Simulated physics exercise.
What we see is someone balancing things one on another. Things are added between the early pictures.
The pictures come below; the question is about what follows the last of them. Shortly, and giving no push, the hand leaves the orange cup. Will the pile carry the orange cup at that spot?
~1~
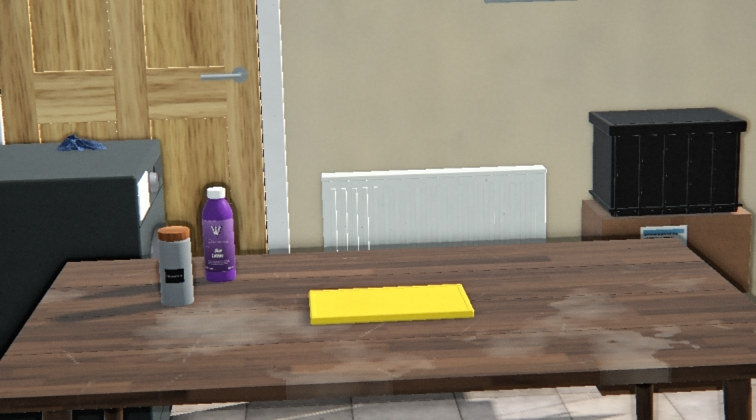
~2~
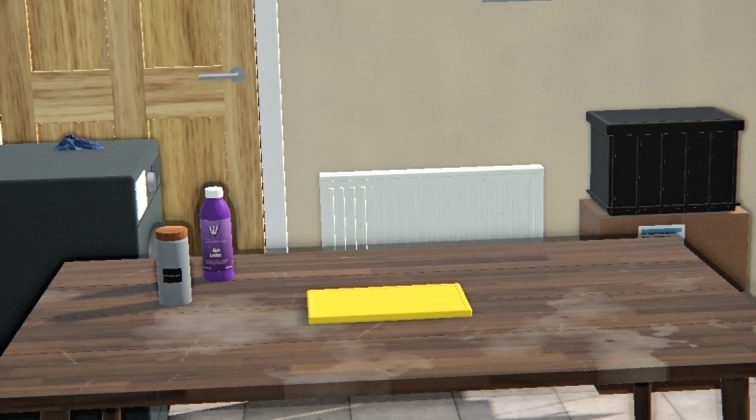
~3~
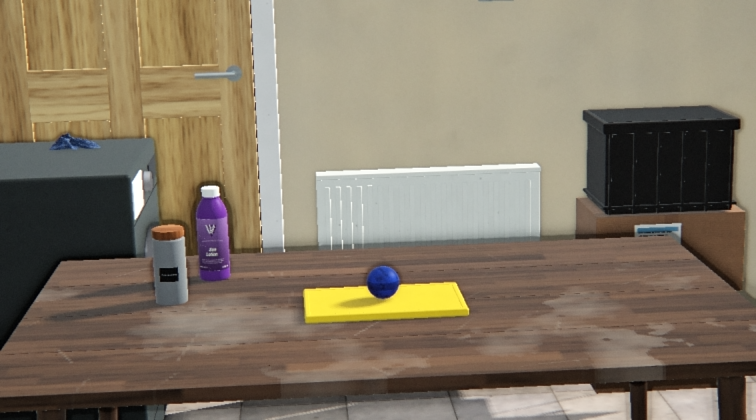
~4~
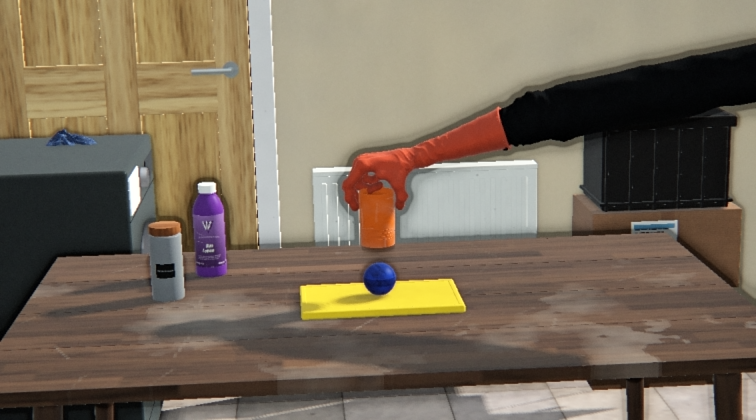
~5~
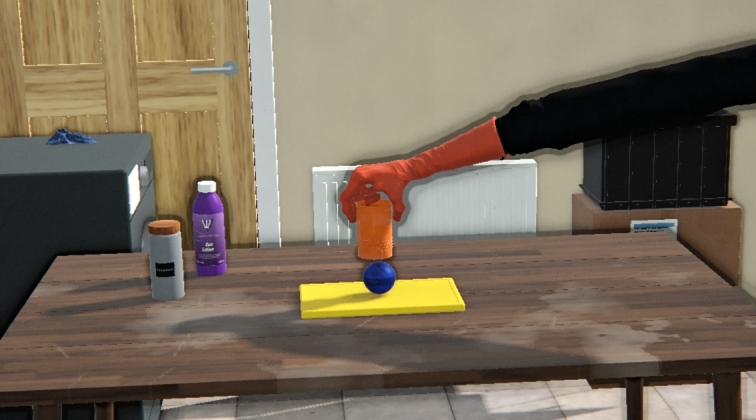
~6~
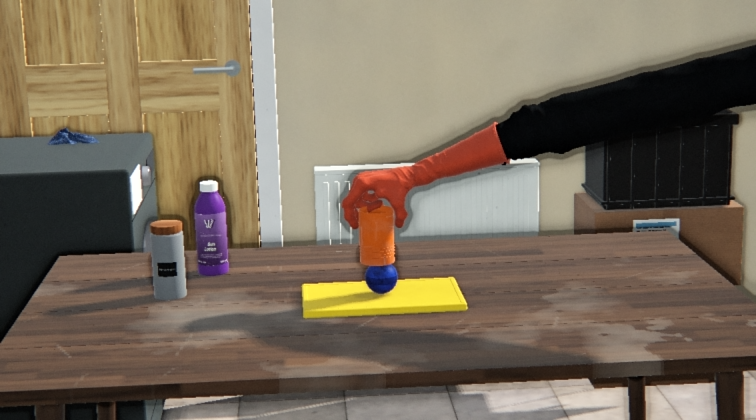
It ends up unbalanced.
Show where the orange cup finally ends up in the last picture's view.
In the final view it sits at roughly (294, 285).
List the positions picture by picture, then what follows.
In the first picture, the last thing is not in view yet; yellow tray (389, 304).
In the second picture, the last thing is not in view yet; purple bottle (216, 234).
In the third picture, the last thing is not in view yet; yellow tray (384, 302).
The fourth picture shows coming down; orange cup (377, 217); purple bottle (209, 229).
The fifth picture shows coming down; orange cup (374, 229); yellow tray (380, 297).
The sixth picture shows set down, still held; orange cup (377, 236); purple bottle (211, 228).
Then, 0.40 s on from there, orange cup turned 50° from how it was put near (351, 249).
Then, 0.50 s on from there, orange cup now fallen.
Then, 0.60 s on from there, things are still on the move.
Then, 1.80 s on from there, nothing new.
In the end, fallen, orange cup; the other 4 unmoved. At the end, from the last picture's camera, orange cup near (294, 285). The pile loses its balance.
